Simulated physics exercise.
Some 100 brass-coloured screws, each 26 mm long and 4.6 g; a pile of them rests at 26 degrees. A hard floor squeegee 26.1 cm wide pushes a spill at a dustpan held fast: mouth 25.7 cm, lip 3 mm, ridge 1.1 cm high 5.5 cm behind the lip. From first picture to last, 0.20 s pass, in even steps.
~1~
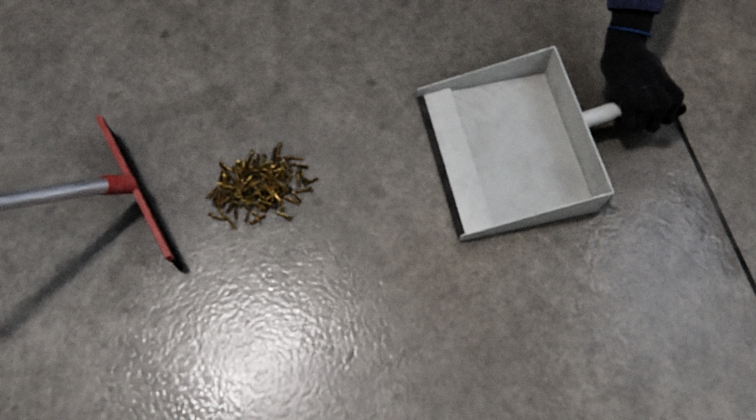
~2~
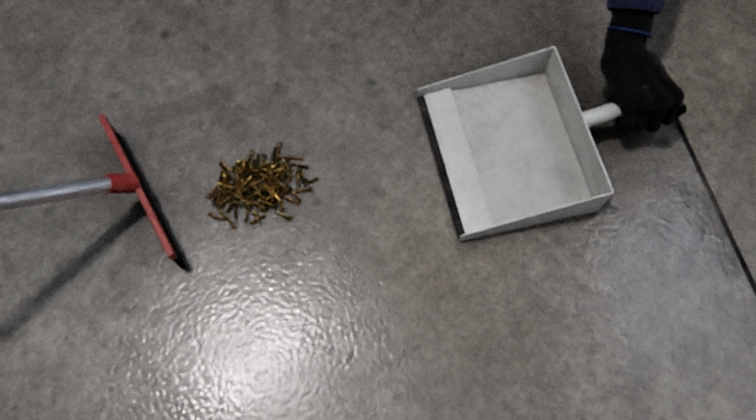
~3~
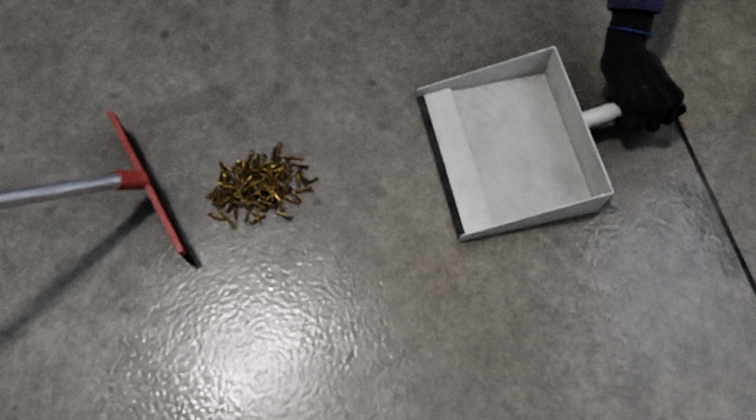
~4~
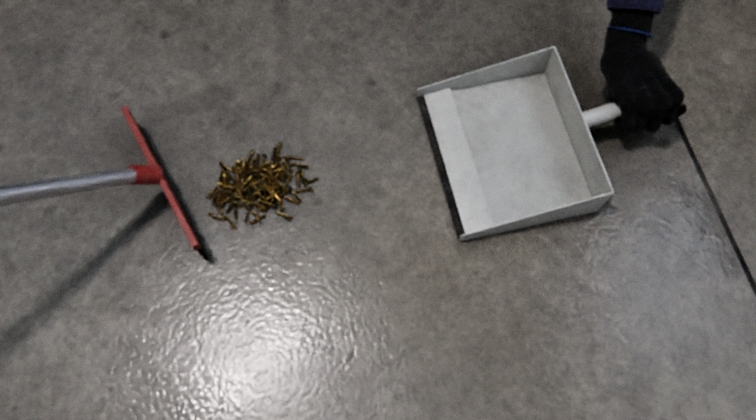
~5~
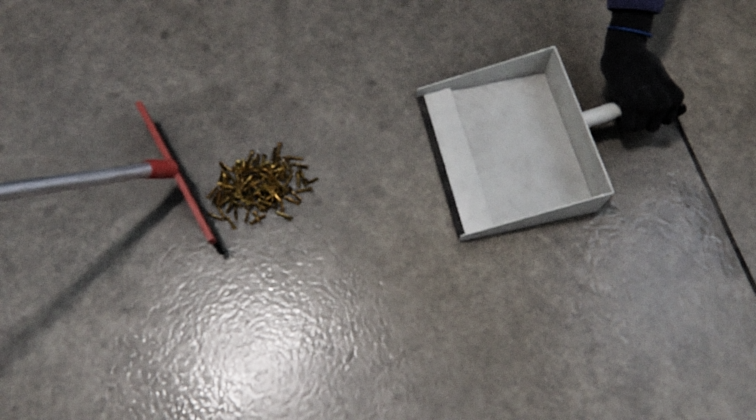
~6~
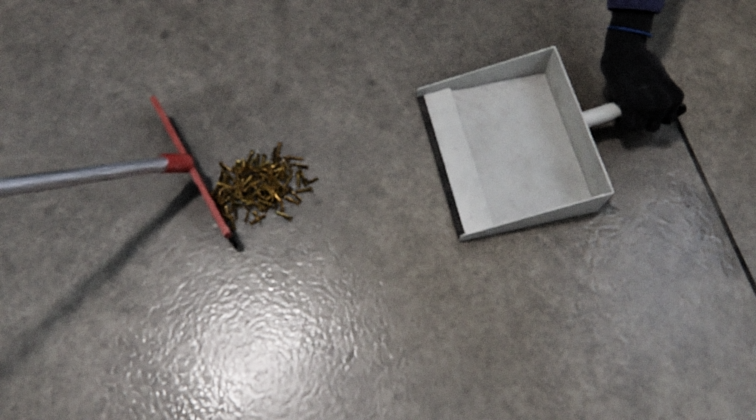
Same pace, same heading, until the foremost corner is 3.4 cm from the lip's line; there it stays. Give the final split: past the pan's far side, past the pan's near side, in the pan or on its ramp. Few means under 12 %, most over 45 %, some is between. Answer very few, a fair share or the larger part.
Far side a fair share, near side very few, pan very few.
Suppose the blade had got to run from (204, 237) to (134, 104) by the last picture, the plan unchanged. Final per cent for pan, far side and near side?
Pan 5, far 45, near 0.
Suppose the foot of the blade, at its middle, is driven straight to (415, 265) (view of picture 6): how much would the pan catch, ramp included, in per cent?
About 0 per cent.
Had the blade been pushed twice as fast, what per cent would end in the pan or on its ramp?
Then about 35 per cent.
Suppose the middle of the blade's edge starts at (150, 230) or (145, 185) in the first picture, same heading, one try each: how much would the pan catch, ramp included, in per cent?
About 5 and 5 per cent.
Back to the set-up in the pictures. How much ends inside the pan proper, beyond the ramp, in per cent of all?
Some 0 per cent.
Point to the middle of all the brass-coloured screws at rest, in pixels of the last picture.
Around (408, 118).
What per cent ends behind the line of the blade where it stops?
Roughly 0 per cent.
Then, 0.24 s after the last picture, middle of the blade 23 cm from the lip; 0 % over the lip, far side 0 %, near side 0 %.
Then, 0.42 s after the last picture, middle of the blade 13 cm from the lip; 0 % over the lip, far side 10 %, near side 0 %.
Then, 0.70 s after the last picture, middle of the blade 8 cm from the lip; 5 % over the lip, far side 25 %, near side 0 %.
In the end, far side 25 %, near side 0 %, pan 5 %, in front of the lip or behind the blade 70 %.
